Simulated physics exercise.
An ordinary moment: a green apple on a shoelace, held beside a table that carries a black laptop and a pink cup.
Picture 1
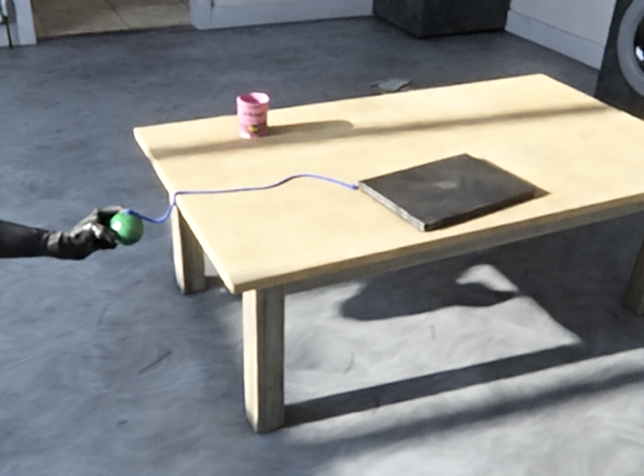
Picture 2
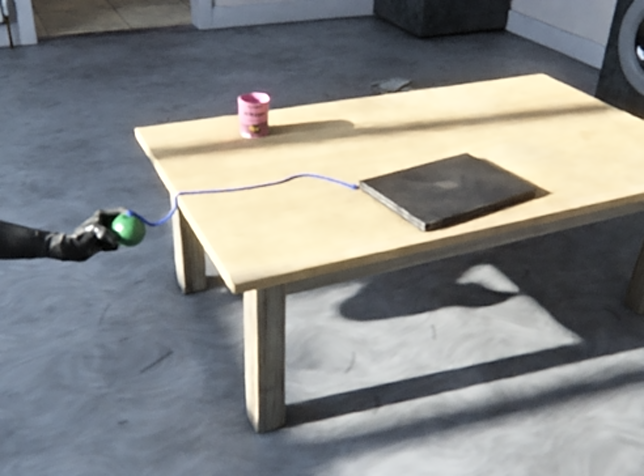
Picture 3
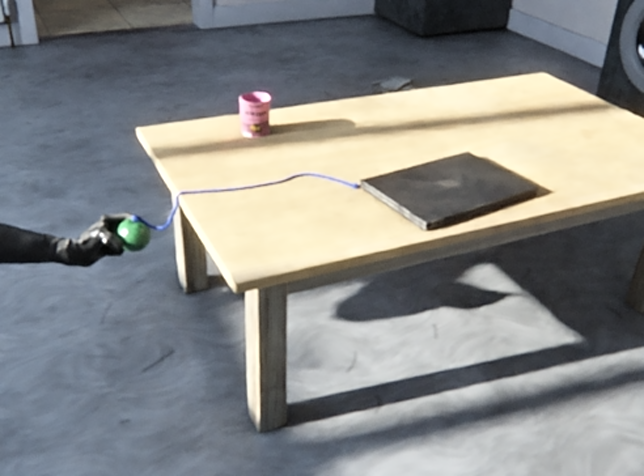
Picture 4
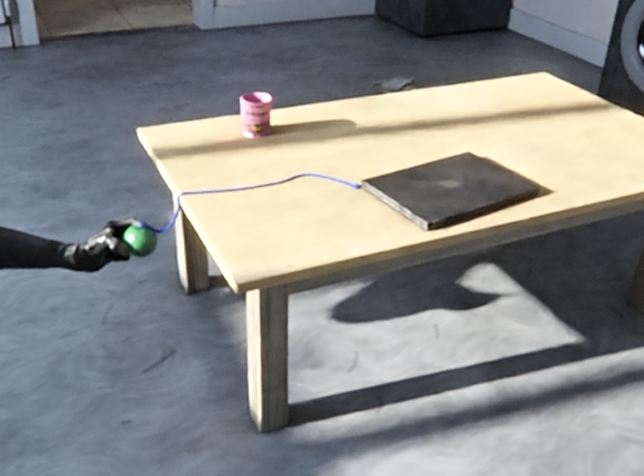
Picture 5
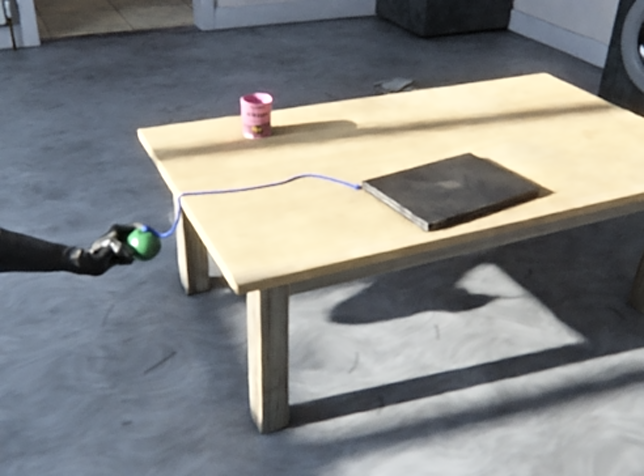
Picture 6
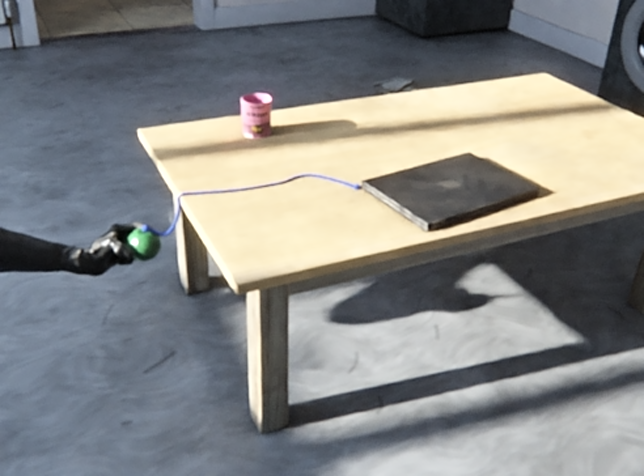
Beside a wooden table holding a black laptop and a pink cup, a black-gloved hand held a green apple on a blue shoelace tied to the laptop and moved it slightly right and down.
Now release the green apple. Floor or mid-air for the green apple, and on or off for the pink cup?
As I see it, the green apple is left hanging; the pink cup sits tight.
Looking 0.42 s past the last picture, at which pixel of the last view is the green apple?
I'd say close to (222, 289).
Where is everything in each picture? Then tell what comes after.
The first frame shows green apple (127, 228); black laptop (447, 185); pink cup (253, 98).
The second frame shows green apple (129, 230).
The third frame shows green apple (134, 235).
The fourth frame shows green apple (141, 241); shoelace through (305, 175) (244, 189).
The fifth frame shows green apple (144, 244); shoelace through (305, 176) (244, 189).
The sixth frame shows green apple (145, 244); black laptop (450, 184); pink cup (256, 99); shoelace tied to the laptop, with little slack.
Then, 0.42 s on from there, apple off the ground near (222, 289); laptop in place; cup in place.
Then, 1.12 s on from there, apple off the ground near (153, 298); laptop in place; cup in place.
Then, 1.96 s on from there, apple off the ground near (146, 303); laptop in place; cup in place.
In the end, apple off the ground near (211, 313); laptop in place; cup in place. The green apple hangs in the air and the pink cup remains where it stands.
